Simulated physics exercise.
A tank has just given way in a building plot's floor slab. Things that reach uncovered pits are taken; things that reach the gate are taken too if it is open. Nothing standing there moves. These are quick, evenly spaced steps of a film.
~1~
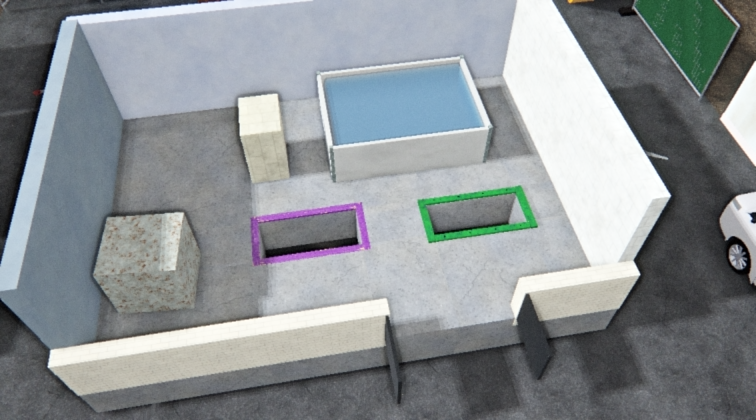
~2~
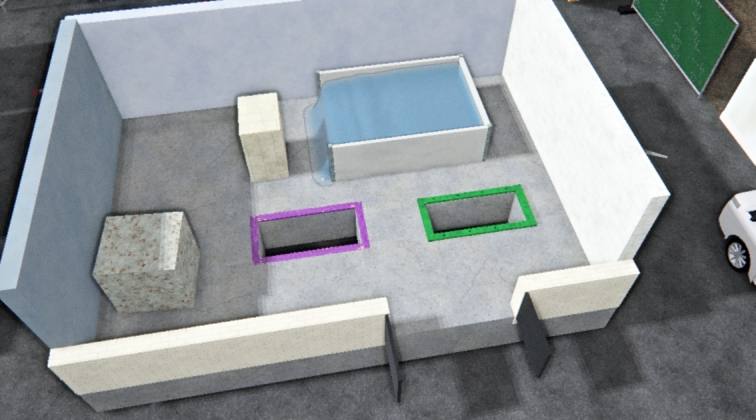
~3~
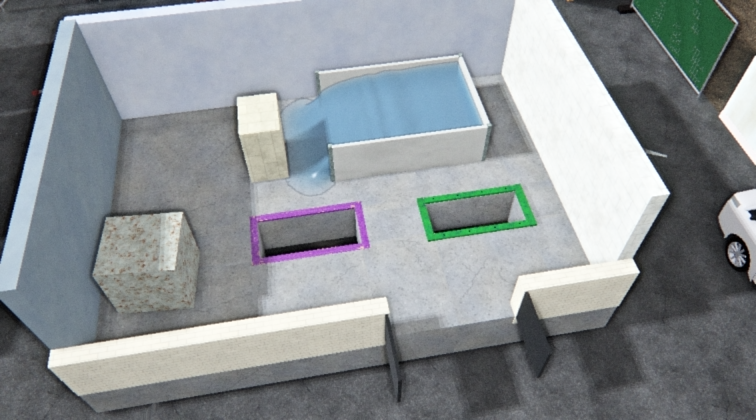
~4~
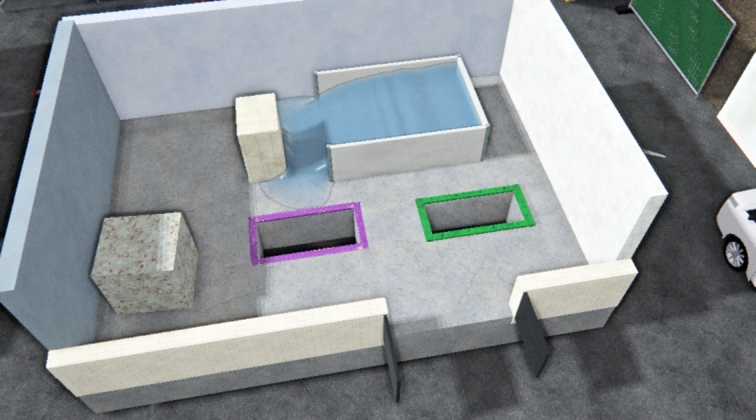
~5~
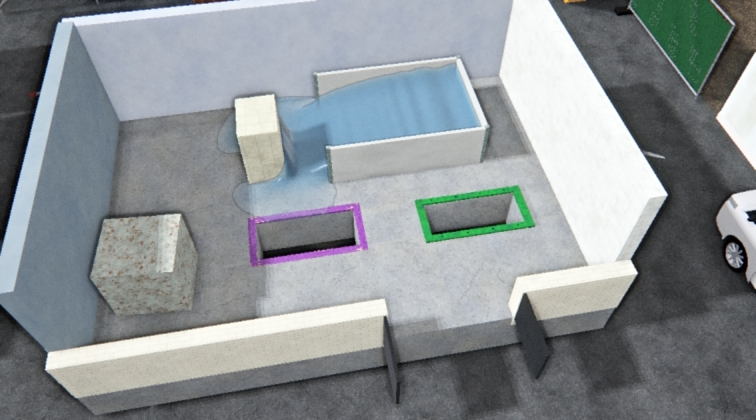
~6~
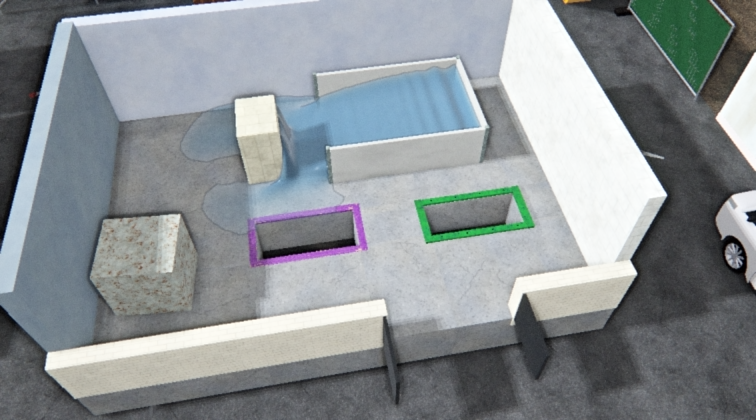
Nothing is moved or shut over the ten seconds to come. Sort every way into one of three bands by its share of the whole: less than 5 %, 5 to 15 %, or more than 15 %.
Bands: The gate - less than 5 %; the purple pit - more than 15 %; the green pit - less than 5 %.
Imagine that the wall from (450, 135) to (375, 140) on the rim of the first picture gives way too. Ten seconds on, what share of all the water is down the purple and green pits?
Result - purple: 10 %; green: 35 %.
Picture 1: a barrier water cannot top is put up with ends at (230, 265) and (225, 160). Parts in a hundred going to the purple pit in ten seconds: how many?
Purple: 30 %.
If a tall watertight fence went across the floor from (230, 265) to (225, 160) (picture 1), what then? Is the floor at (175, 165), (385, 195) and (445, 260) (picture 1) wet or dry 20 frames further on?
Running through them in order, the first comes out taken by the flood, the second free from flooding and the last free from flooding.
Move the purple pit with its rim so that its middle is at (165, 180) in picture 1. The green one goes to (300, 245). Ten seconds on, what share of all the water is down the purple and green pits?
I reckon purple ends up with 50 percent and green with 20 percent.
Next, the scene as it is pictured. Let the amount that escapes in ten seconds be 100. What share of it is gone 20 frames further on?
I'd estimate close to 35 per cent.
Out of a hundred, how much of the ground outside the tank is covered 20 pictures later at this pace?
Some 55 per cent.
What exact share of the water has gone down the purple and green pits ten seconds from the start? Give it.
Shares, in order: 42 % and 0 %.
A moment on, water covers 30 % of the floor; the gate 0 %, the purple pit 3 %, the green pit 0 %.
Next, water covers 40 % of the floor; the gate 0 %, the purple pit 10 %, the green pit 0 %.
Then, water covers 55 % of the floor; the gate 0 %, the purple pit 16 %, the green pit 0 %.
Later, water covers 80 % of the floor; the gate 0 %, the purple pit 29 %, the green pit 0 %.
In the end, water covers 95 % of the floor; the gate 1 %, the purple pit 42 %, the green pit 1 %.
